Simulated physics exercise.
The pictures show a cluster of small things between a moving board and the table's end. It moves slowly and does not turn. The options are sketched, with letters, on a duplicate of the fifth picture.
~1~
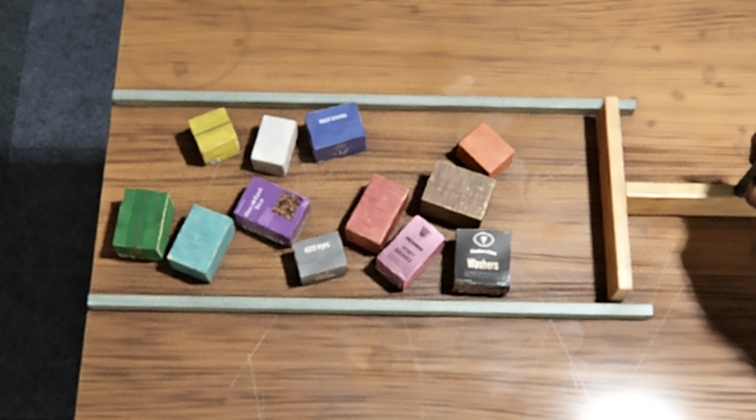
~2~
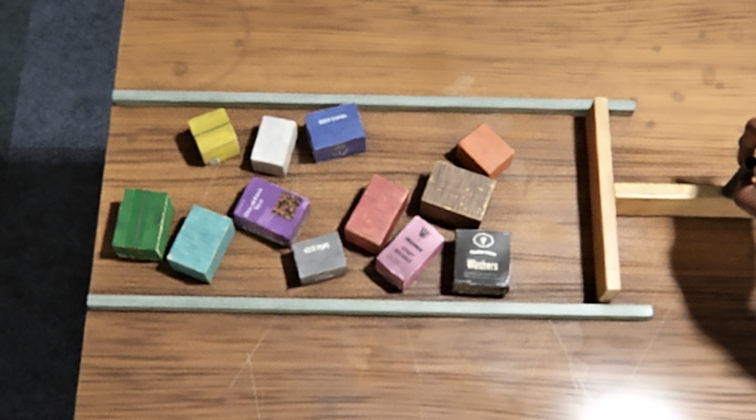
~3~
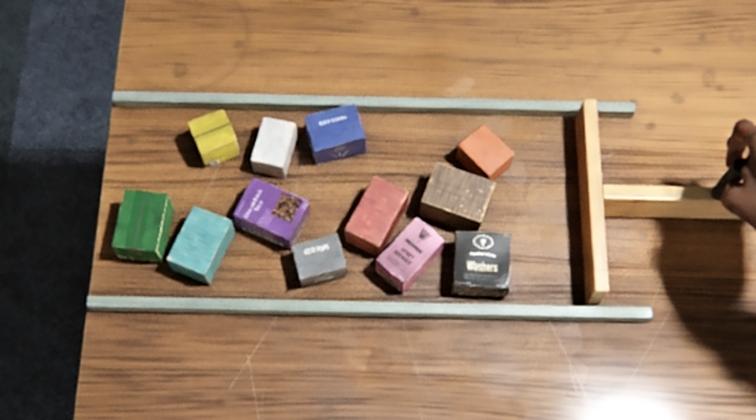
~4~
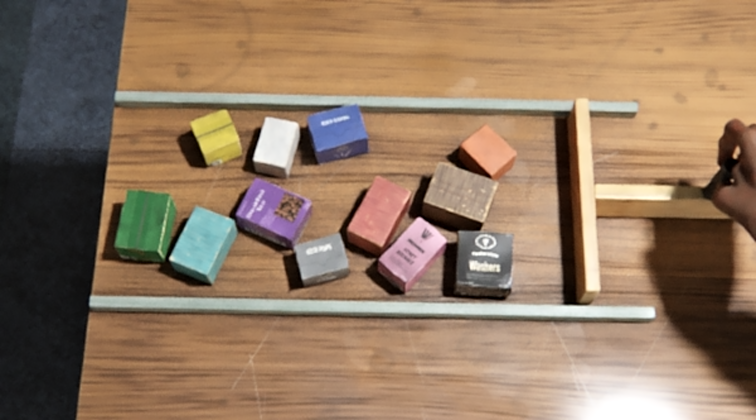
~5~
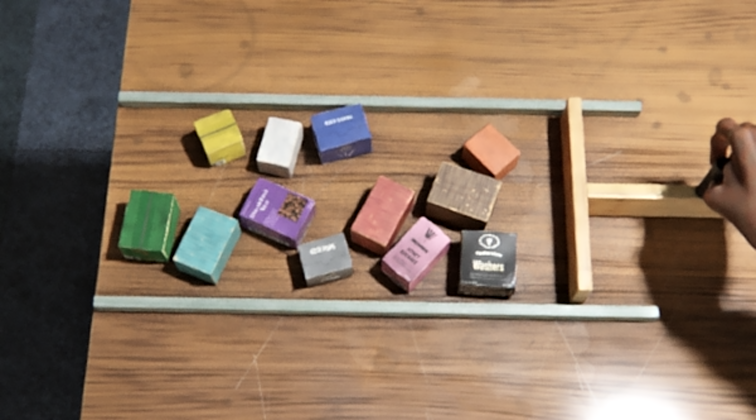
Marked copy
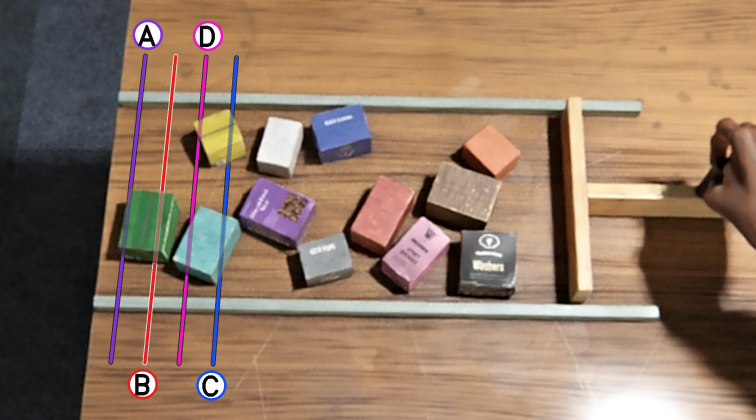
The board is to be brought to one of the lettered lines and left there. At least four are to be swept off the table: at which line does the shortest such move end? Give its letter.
It can halt at C.
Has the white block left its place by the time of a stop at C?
Yes.
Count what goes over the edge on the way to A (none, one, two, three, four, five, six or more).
In all, six or more.
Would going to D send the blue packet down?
No.
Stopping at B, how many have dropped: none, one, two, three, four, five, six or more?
Six or more.
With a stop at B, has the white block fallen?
By then, yes.
On the marked copy, A at (129, 200); B at (161, 201); C at (225, 202); D at (193, 202).
Following C. Soon after the start, board (451, 188); pink box (362, 266); grey packet (310, 266).
Later, board (324, 185); green box (115, 217); turquoise block (149, 245).
In the end, board (226, 183); yellow box over the edge; green box over the edge; four fallen.
As for the rest, A drops eleven, but is farther than needed; B drops nine, but is farther than needed; D drops seven, but is farther than needed.
